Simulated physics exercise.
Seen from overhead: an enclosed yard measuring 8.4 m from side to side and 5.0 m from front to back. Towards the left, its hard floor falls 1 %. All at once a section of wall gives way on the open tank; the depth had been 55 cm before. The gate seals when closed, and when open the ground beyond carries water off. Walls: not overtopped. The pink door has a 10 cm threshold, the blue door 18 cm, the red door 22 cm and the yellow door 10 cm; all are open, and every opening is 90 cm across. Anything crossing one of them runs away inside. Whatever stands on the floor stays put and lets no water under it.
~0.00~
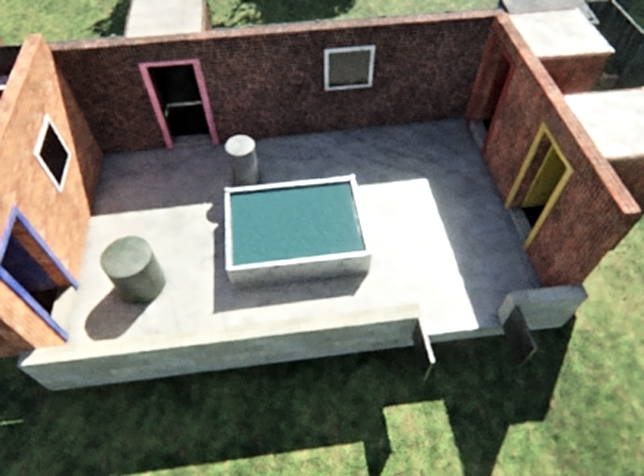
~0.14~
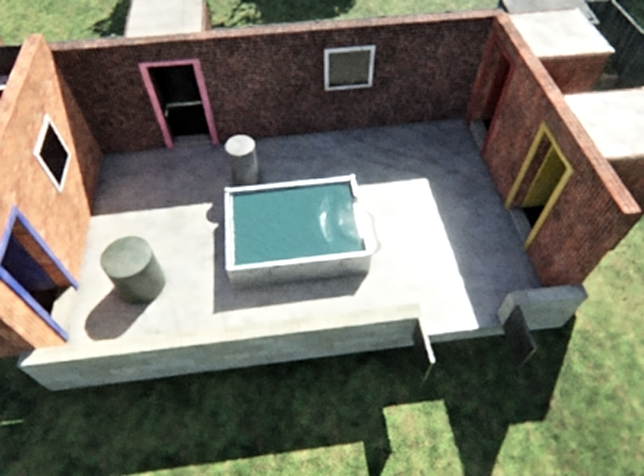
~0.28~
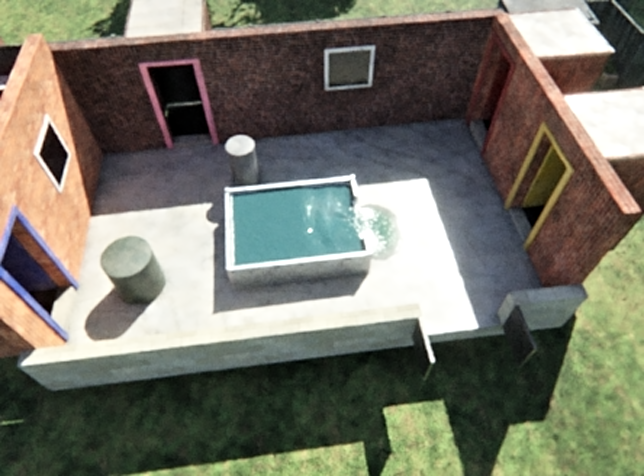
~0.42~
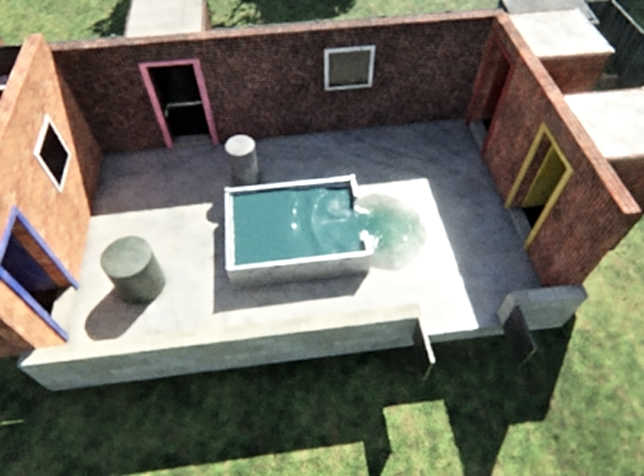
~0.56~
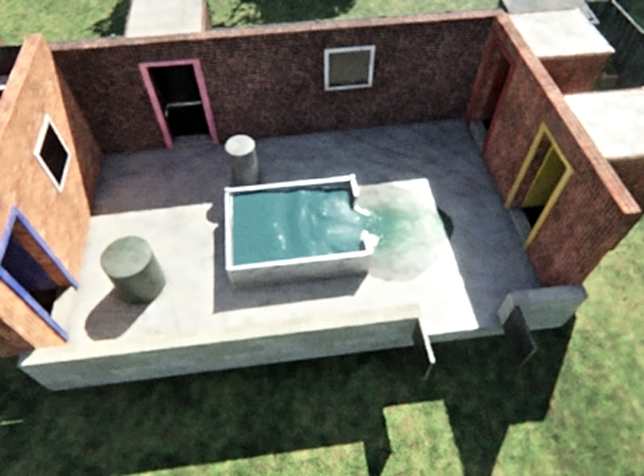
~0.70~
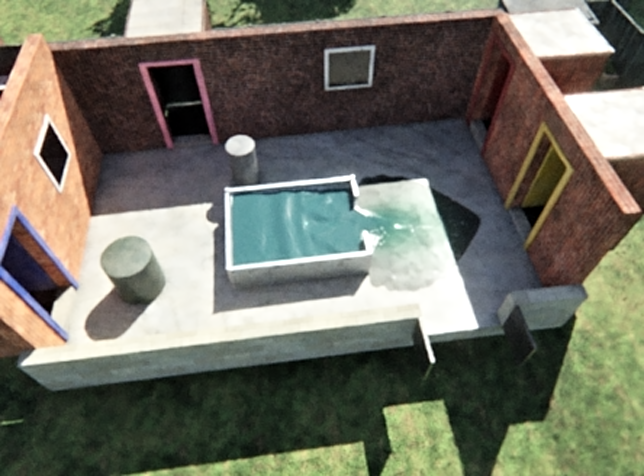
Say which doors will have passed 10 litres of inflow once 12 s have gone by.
At the end, at the pink door the limit will not be crossed; at the blue door the limit will not be crossed; at the red door the limit will not be crossed; at the yellow door the limit will be crossed.
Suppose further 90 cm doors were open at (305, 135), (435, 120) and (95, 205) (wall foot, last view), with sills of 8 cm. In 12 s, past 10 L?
Taking them in order, the first gets too little, the second enough and the third too little.
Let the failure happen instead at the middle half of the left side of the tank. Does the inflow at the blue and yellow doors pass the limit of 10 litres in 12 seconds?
Compared with that limit, blue falls short while yellow falls short.
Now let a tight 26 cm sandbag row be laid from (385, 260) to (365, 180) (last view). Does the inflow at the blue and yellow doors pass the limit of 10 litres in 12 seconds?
Then the blue door is short of it and the yellow door is short of it.
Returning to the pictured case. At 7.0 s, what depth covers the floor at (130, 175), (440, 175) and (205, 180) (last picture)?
Roughly 0, 9, 1 cm.
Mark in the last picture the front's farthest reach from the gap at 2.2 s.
Near (463, 123).
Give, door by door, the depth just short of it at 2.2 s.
In centimetres - pink: 0, blue: 0, red: 11, yellow: 21.
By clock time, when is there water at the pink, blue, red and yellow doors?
Door times: Pink 6.0 s / blue 10.5 s / red 1.8 s / yellow 0.9 s.
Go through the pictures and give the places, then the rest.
The first picture shows the open tank at (295, 223) is whole and still, 55 cm deep.
In the second picture, water pours out at (358, 227) and has run 0.5 m, to (368, 215); typically 7 cm deep outside, 55 cm at the open tank's back.
In the third picture, the front is at (389, 215), 0.8 m from the gap at (358, 228); 0.7 m2 of floor is under water; 55 cm left at the back of the open tank.
In the fourth picture, the front is at (417, 216), 1.3 m from the gap at (358, 228); 1.6 m2 of floor is under water; 55 cm left at the back of the open tank.
In the fifth picture, water pours out at (358, 228) and has run 1.8 m, to (449, 230); typically 5 cm deep outside, 55 cm at the open tank's back.
In the sixth picture, the front is at (475, 224), 2.3 m from the gap at (358, 228); 3.7 m2 of floor is under water; 55 cm left at the back of the open tank.
After 1.4 s water covers 25 % of the floor and is deepest (32 cm) near (364, 235); pink door not reached, blue door not reached, red door not reached, yellow door 16 cm at the sill, 6 L in.
After 2.2 s water covers 30 % of the floor and is deepest (30 cm) near (364, 235); pink door not reached, blue door not reached, red door 11 cm at the sill, 0 L in, yellow door 21 cm at the sill, 37 L in.
After 3.5 s water covers 30 % of the floor and is deepest (22 cm) near (463, 123); pink door not reached, blue door not reached, red door 14 cm at the sill, 0 L in, yellow door 18 cm at the sill, 88 L in.
After 7.0 s water covers 65 % of the floor and is deepest (13 cm) near (440, 125); pink door 2 cm at the sill, 0 L in, blue door not reached, red door 10 cm at the sill, 0 L in, yellow door 10 cm at the sill, 113 L in.
After 12.0 s water covers 90 % of the floor and is deepest (10 cm) near (100, 171); pink door 5 cm at the sill, 0 L in, blue door 4 cm at the sill, 0 L in, red door 6 cm at the sill, 0 L in, yellow door 5 cm at the sill, 114 L in.
